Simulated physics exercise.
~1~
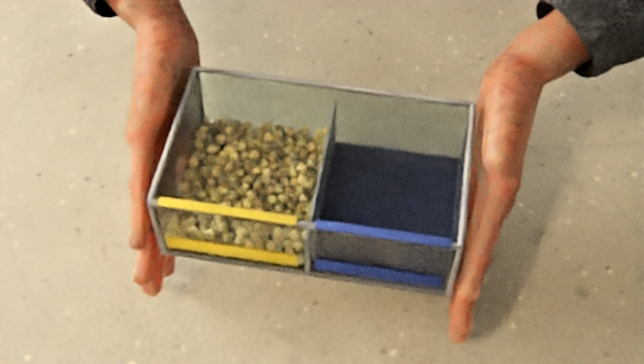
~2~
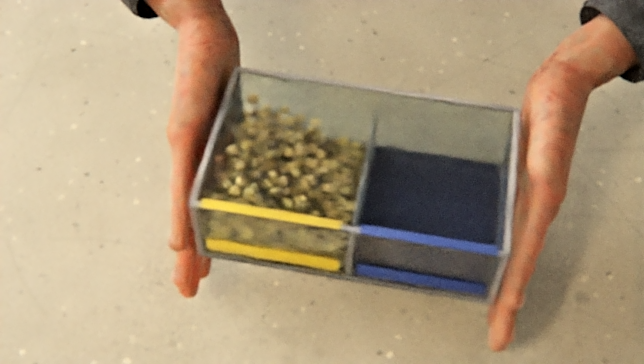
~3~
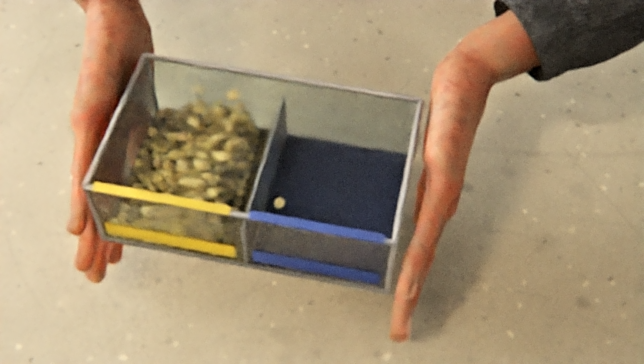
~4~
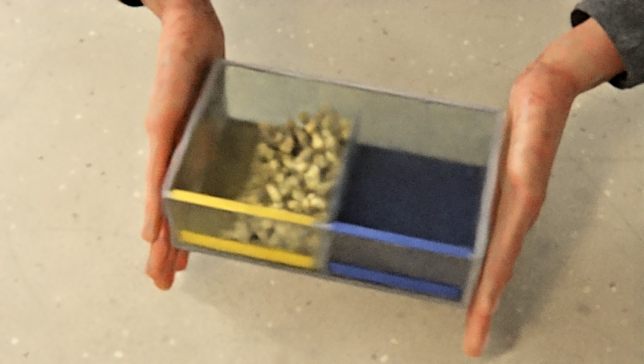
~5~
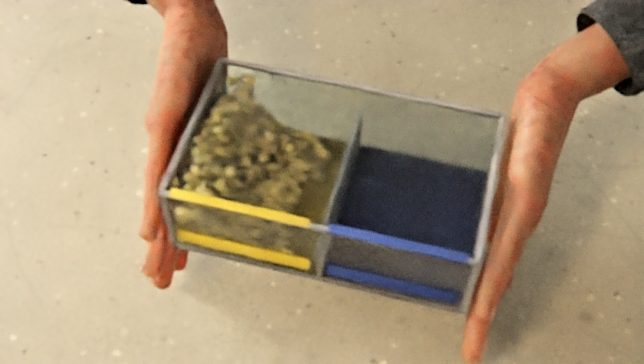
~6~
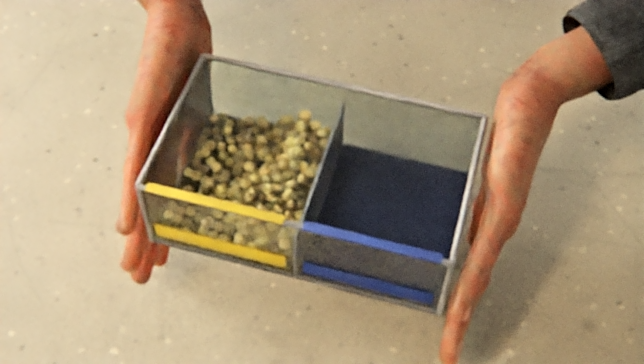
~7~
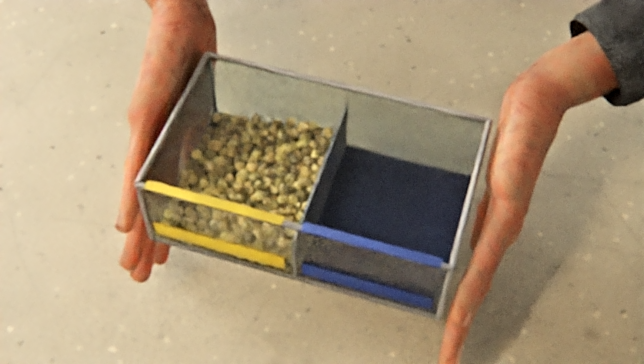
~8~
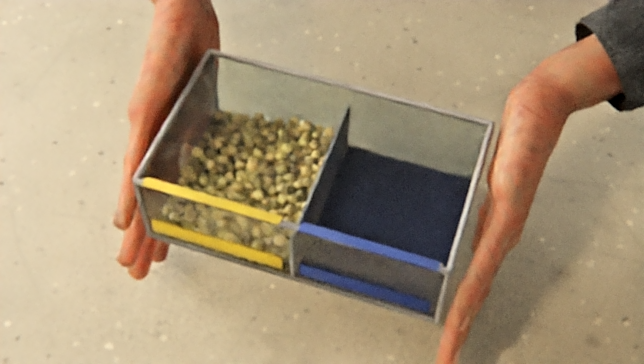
We see two hands holding a clear box split by a divider, shaking it from side to side so the soya beans in the yellow-marked left compartment jump and slide about; the shaking stops with the beans settled there and the blue-marked right compartment looking empty.
